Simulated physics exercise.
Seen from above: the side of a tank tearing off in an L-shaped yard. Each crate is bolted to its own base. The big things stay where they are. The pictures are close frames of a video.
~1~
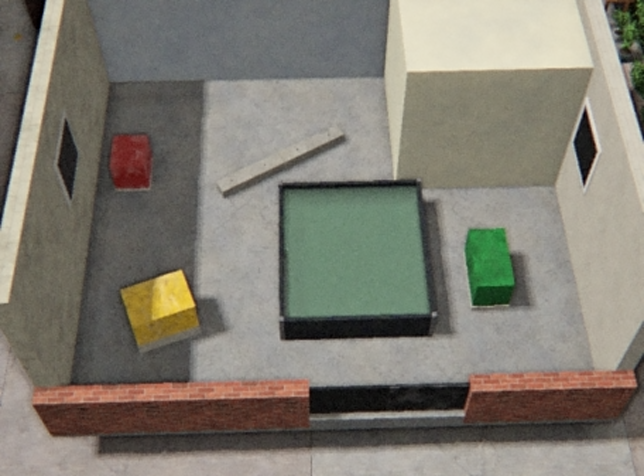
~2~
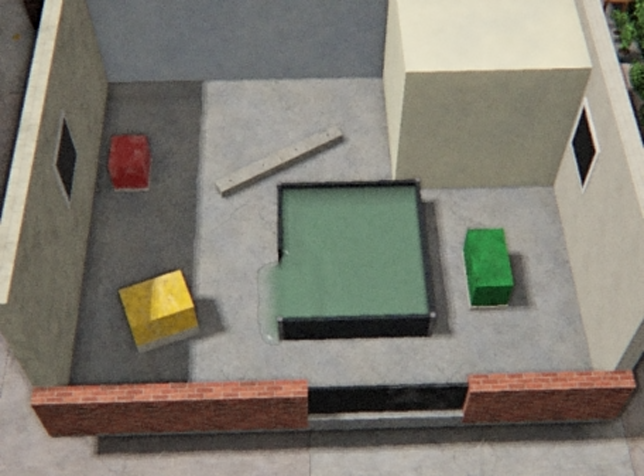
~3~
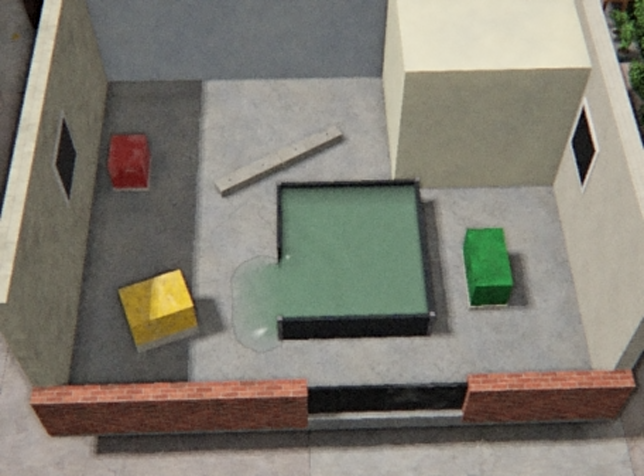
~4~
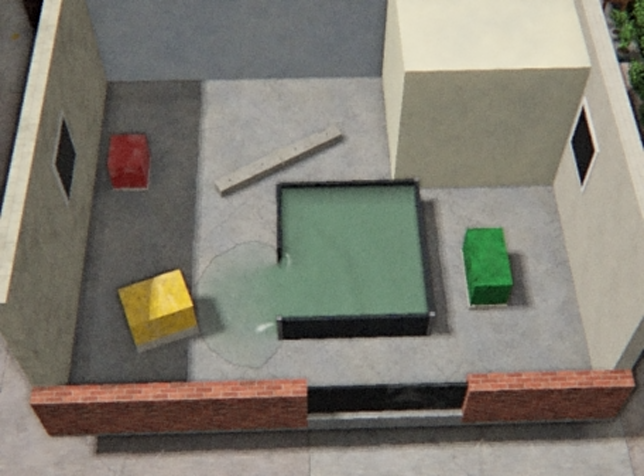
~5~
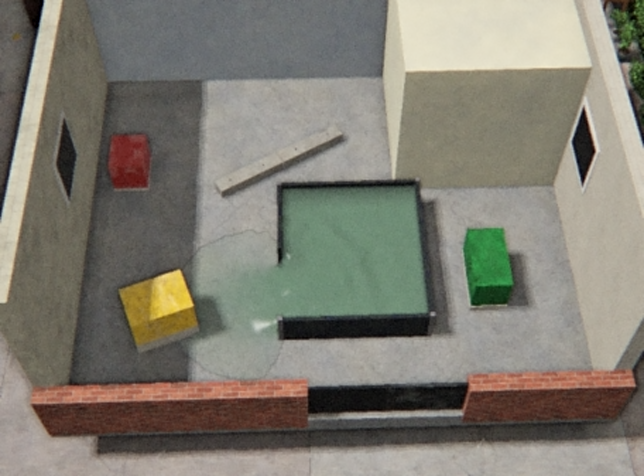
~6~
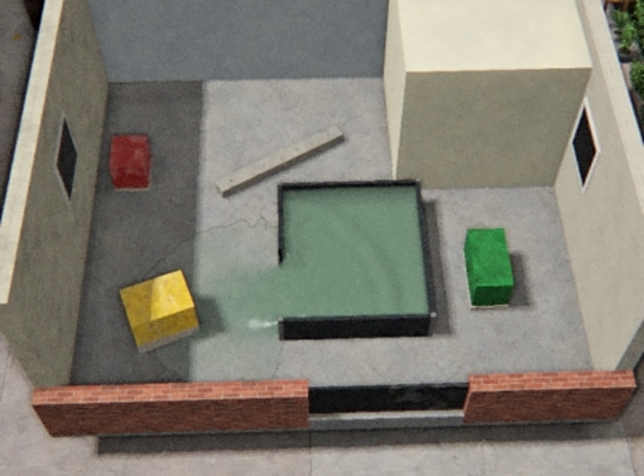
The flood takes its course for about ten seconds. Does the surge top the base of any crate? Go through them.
The yellow crate is wetted; the red crate is wetted; the green crate escapes dry.
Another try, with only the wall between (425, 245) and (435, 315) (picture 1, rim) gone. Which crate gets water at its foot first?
The green one.
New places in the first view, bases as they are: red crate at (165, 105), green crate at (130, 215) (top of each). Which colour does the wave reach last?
The red-painted one.
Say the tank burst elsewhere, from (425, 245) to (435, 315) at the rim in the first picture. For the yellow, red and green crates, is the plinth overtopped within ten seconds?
One by one: Yellow escapes it; red keeps dry; green is topped.
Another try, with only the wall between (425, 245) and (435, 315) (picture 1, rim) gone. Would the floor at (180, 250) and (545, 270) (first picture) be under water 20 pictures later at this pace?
One after the other: Dry, under water.
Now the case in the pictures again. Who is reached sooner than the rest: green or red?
That is the red crate.
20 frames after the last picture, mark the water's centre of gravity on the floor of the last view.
At about (252, 279).
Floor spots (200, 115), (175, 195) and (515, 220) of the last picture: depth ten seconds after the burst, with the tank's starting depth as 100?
In turn 12, 16 and 4 in a hundred.
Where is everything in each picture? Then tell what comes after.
Still water in the tank at (353, 250), in the first picture.
The front is at (270, 267), out from the gap at (283, 297), in the second picture.
Water pours out at (282, 298) and has run to (245, 267), in the third picture.
Water pours out at (282, 297) and has run to (204, 282), in the fourth picture.
The front is at a hidden place, out from the gap at (283, 298), in the fifth picture.
The front is at a hidden place, out from the gap at (283, 298), in the sixth picture.
A moment on, water covers 20 % of the floor; the yellow crate water round its plinth, the red crate not reached, the green crate not reached.
Next, water covers 25 % of the floor; the yellow crate water round its plinth, the red crate water round its plinth, the green crate not reached.
Then, water covers 45 % of the floor; the yellow crate water round its plinth, the red crate water round its plinth, the green crate not reached.
Later, water covers 70 % of the floor; the yellow crate water round its plinth, the red crate water round its plinth, the green crate water round its plinth.
In the end, water covers 90 % of the floor; the yellow crate was topped, the red crate was topped, the green crate stayed above the water.
